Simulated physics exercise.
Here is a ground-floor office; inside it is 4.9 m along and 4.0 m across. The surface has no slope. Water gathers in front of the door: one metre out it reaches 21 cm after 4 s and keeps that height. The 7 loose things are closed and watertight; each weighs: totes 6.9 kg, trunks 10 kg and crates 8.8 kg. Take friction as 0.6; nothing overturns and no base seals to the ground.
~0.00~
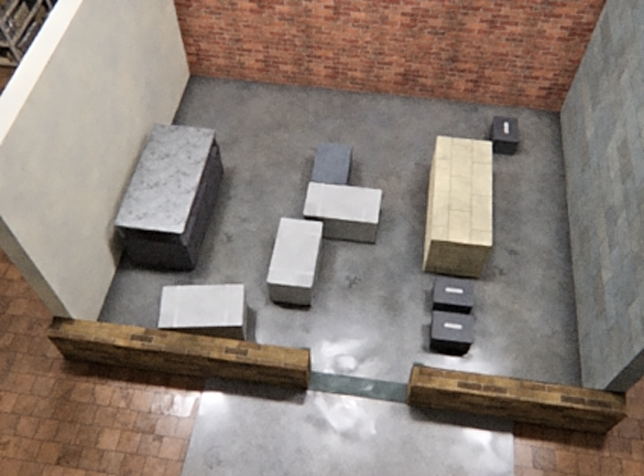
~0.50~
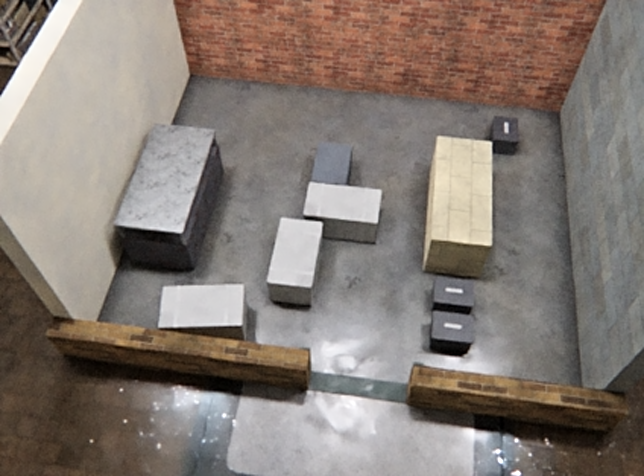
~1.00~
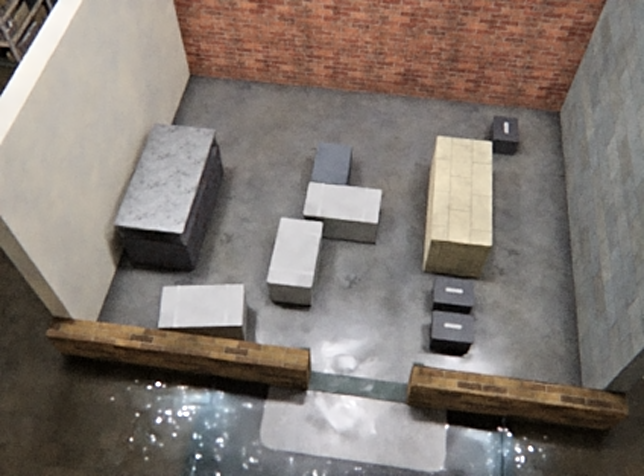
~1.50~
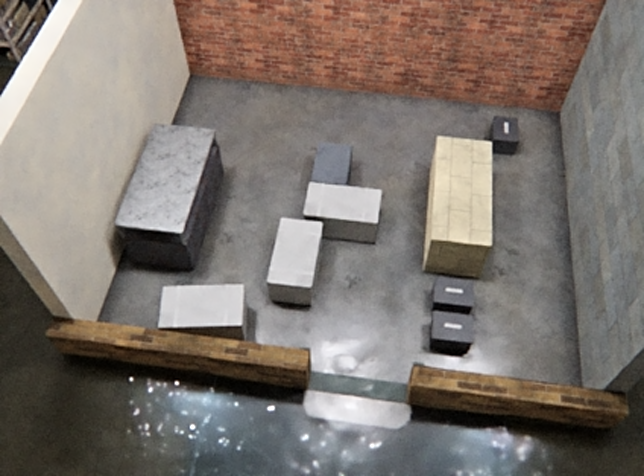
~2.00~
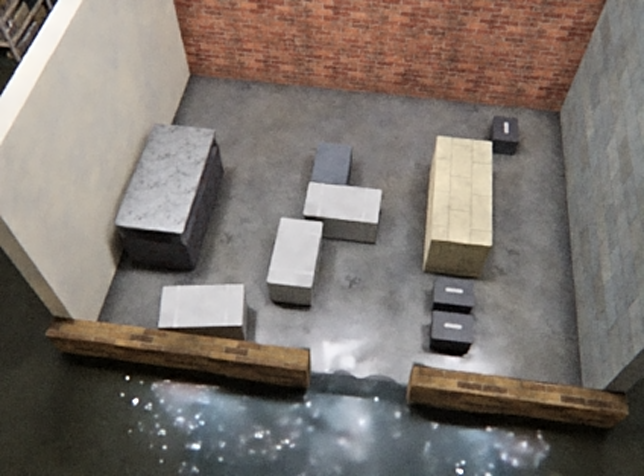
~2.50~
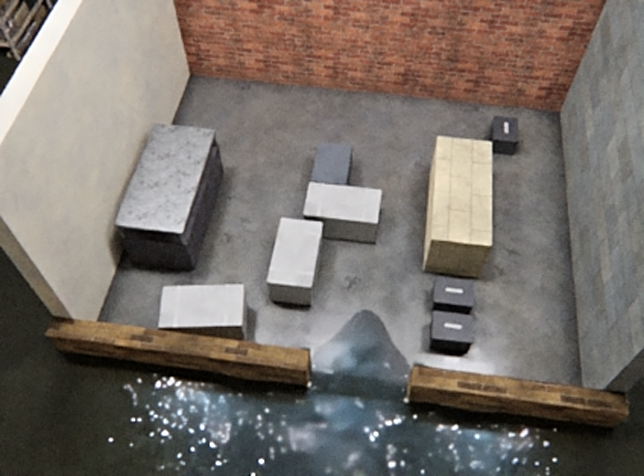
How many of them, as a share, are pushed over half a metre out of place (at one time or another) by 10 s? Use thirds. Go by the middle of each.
Share: One to two thirds.
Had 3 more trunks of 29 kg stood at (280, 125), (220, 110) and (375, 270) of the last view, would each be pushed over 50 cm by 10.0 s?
In that order: Less, under, over.
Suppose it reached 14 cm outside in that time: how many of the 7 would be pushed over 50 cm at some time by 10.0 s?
In that case 1 of them.
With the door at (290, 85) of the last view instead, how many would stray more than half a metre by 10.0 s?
Then 3.
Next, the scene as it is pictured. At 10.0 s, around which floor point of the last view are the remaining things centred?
At about (326, 220).
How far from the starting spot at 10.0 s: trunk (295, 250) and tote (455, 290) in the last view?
In turn: 100 cm, 20 cm.
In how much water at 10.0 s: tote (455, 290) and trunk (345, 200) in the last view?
About 6 and 9 cm.
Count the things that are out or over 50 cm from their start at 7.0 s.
By then 3.
After 3.5 s 0 of 7 are over 50 cm from their spots; 0 afloat.
After 4.5 s 0 of 7 are over 50 cm from their spots; 0 afloat.
After 7.0 s 3 of 7 are over 50 cm from their spots; 3 afloat.
After 10.0 s 3 of 7 are over 50 cm from their spots, and 3 have been at some point; 2 afloat.
